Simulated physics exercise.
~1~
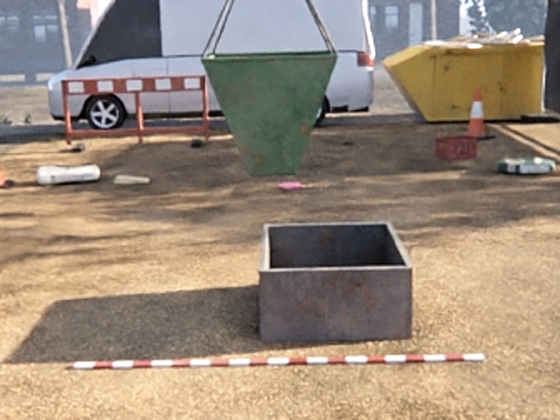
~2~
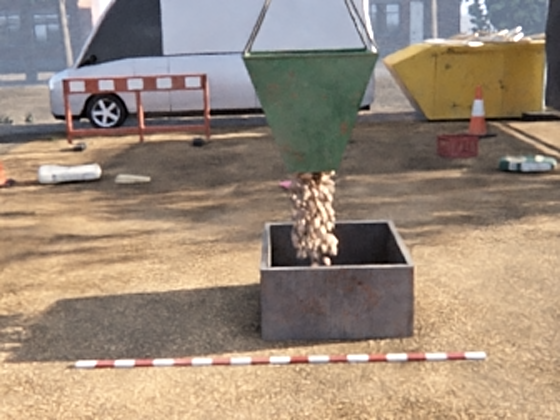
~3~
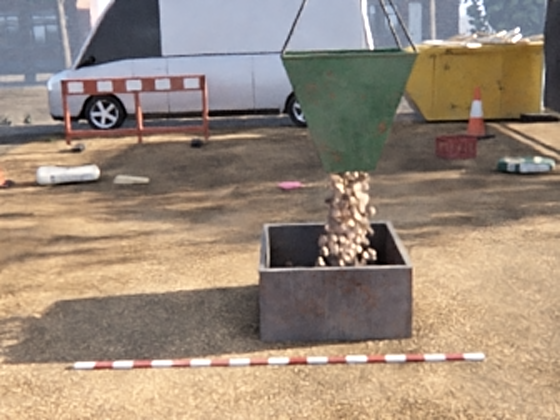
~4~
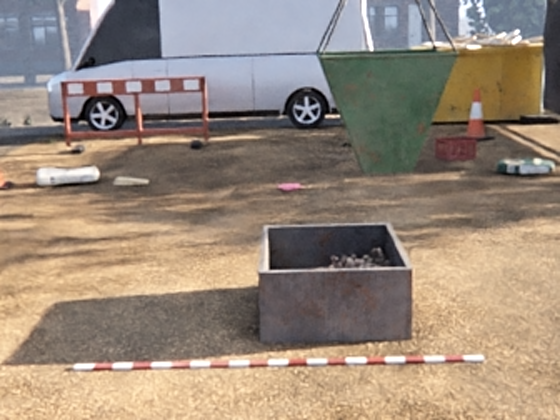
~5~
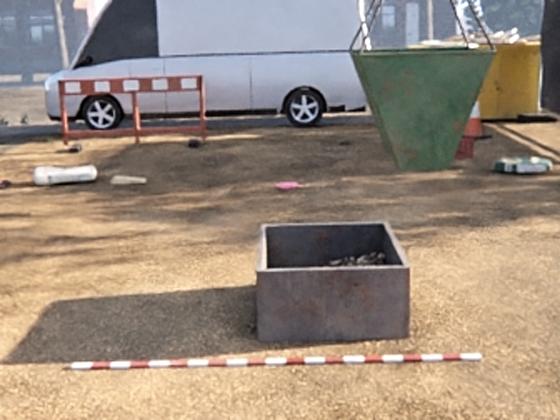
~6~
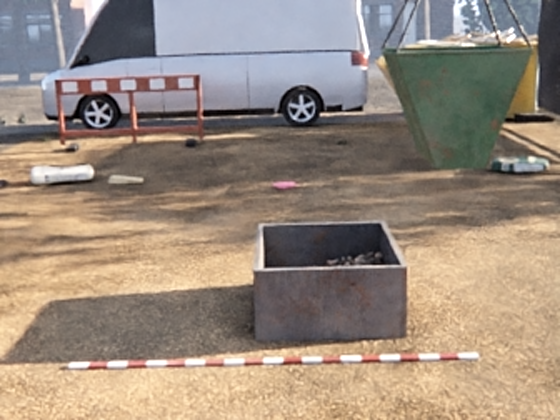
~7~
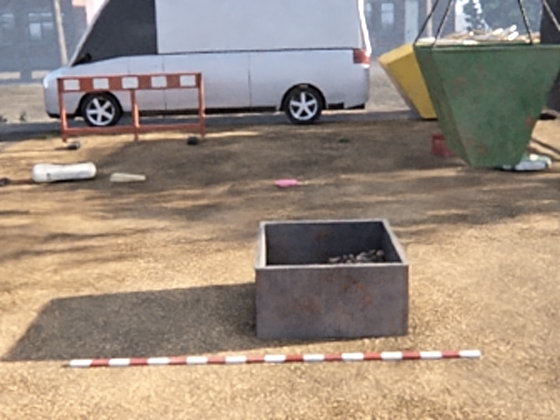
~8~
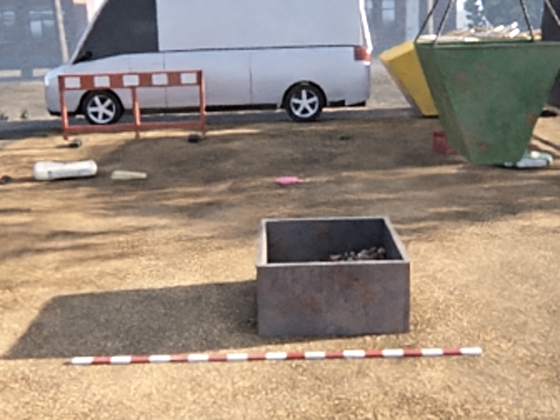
In a sunlit yard, a green skip moving right drops its stones into a grey bin.
